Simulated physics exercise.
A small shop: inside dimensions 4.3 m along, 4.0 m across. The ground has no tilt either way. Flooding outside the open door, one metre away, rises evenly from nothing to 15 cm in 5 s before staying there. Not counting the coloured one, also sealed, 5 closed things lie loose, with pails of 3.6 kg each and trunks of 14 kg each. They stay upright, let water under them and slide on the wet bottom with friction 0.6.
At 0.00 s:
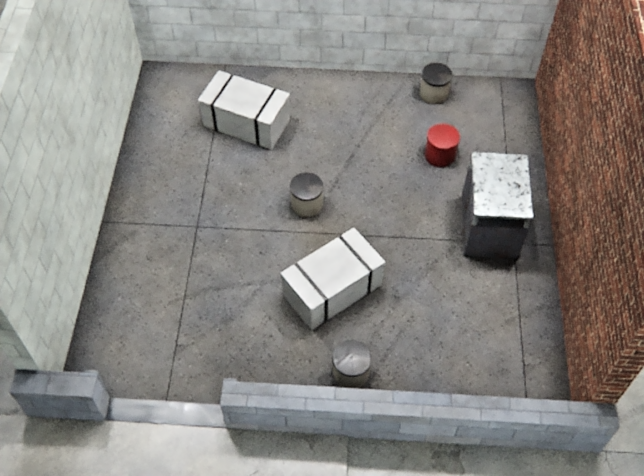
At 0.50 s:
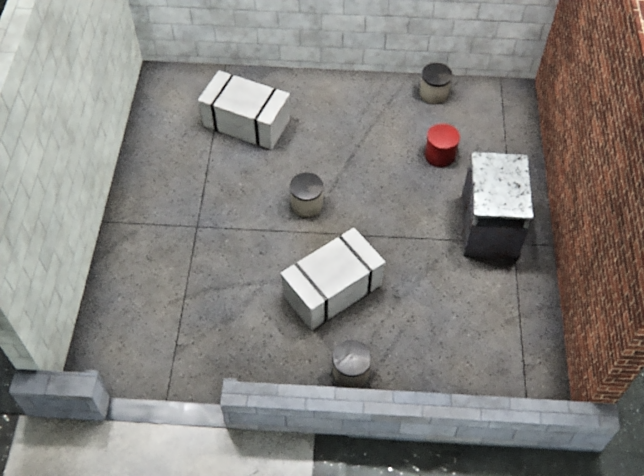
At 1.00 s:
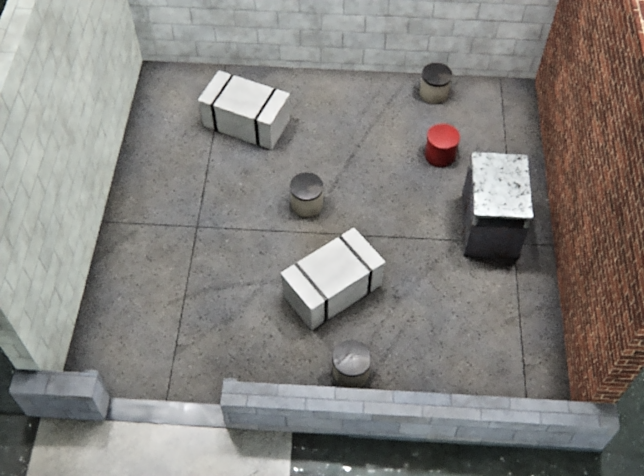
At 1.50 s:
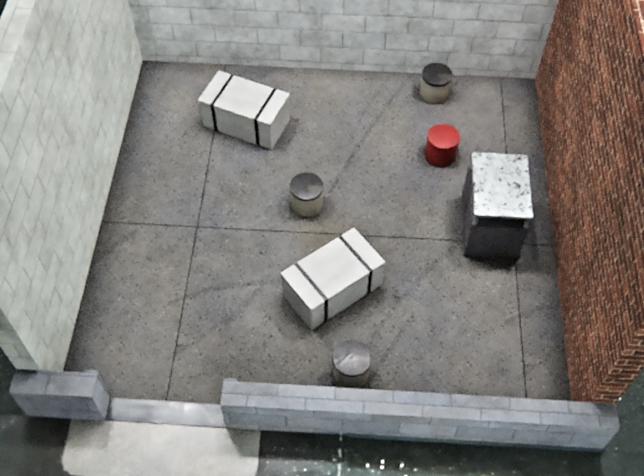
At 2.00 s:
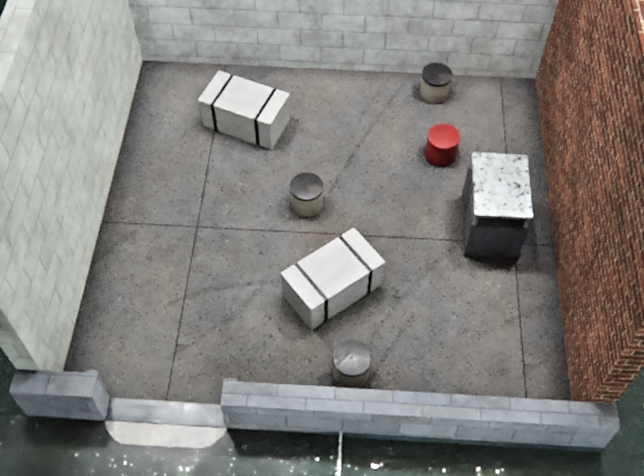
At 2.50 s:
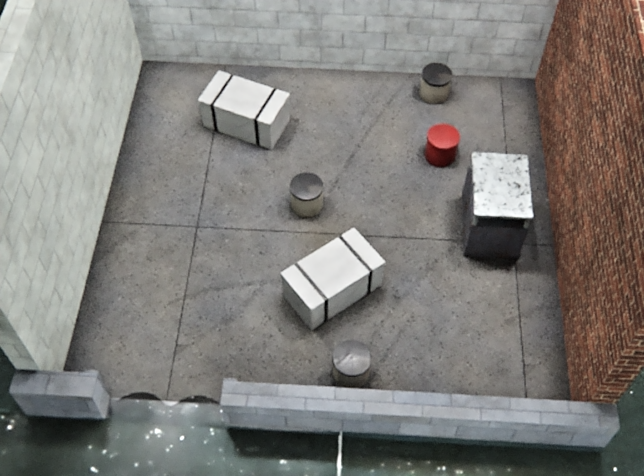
A small walled shop sits still while dark water spreads over the pale ground outside.
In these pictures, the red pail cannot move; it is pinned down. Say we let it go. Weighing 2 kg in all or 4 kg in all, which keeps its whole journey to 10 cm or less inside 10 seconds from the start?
It never needs the heavy one.
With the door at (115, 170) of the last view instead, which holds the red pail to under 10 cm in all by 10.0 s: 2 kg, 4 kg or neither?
The answer is that neither mass suffices.
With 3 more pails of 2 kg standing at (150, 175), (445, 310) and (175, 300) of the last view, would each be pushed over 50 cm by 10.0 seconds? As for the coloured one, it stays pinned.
First: Beyond the limit; second: Inside the limit; third: Beyond the limit.
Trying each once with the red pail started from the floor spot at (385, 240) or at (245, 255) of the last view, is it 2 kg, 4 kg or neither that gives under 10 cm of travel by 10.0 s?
Note, in order: Both OK; none OK.
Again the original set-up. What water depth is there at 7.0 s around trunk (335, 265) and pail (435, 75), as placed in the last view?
Roughly 2 and 0 cm.
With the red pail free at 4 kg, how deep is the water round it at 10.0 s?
Something like 2 centimetres.
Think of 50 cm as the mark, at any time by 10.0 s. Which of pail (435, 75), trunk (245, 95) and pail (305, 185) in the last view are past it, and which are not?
Below, beyond, below.
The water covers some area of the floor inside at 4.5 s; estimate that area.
At that time the wet patch spans about 3.0 m2.
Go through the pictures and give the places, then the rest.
The first frame shows the red pail at (444, 136) rests on the ground; 0.0 m2 under water; 0 of 6 have shifted.
The second frame shows the red pail at (444, 136), on the bottom; water covers 0.0 m2; 0 of 6 have shifted.
The third frame shows the red pail at (444, 136) rests on the ground; 0.0 m2 under water; 0 of 6 have shifted.
The fourth frame shows the red pail at (444, 136), on the bottom; 0.0 m2 under water; 0 of 6 have shifted.
The fifth frame shows the red pail at (444, 136), on the bottom; 0.0 m2 under water; 0 of 6 have shifted.
The sixth frame shows the red pail at (444, 136), on the bottom; water covers 0.0 m2; 0 of 6 have shifted.
After 3.5 s the red pail would be 0 cm from its start with 2 kg and 0 cm from its start with 4 kg; 0 cm of water round it then.
After 4.5 s the red pail would be 0 cm from its start with 2 kg and 0 cm from its start with 4 kg; 0 cm of water round it then.
After 7.0 s the red pail would be 0 cm from its start with 2 kg and 0 cm from its start with 4 kg; 0 cm of water round it then.
After 10.0 s the red pail would be 0 cm from its start with 2 kg and 0 cm from its start with 4 kg; 2 cm of water round it then.
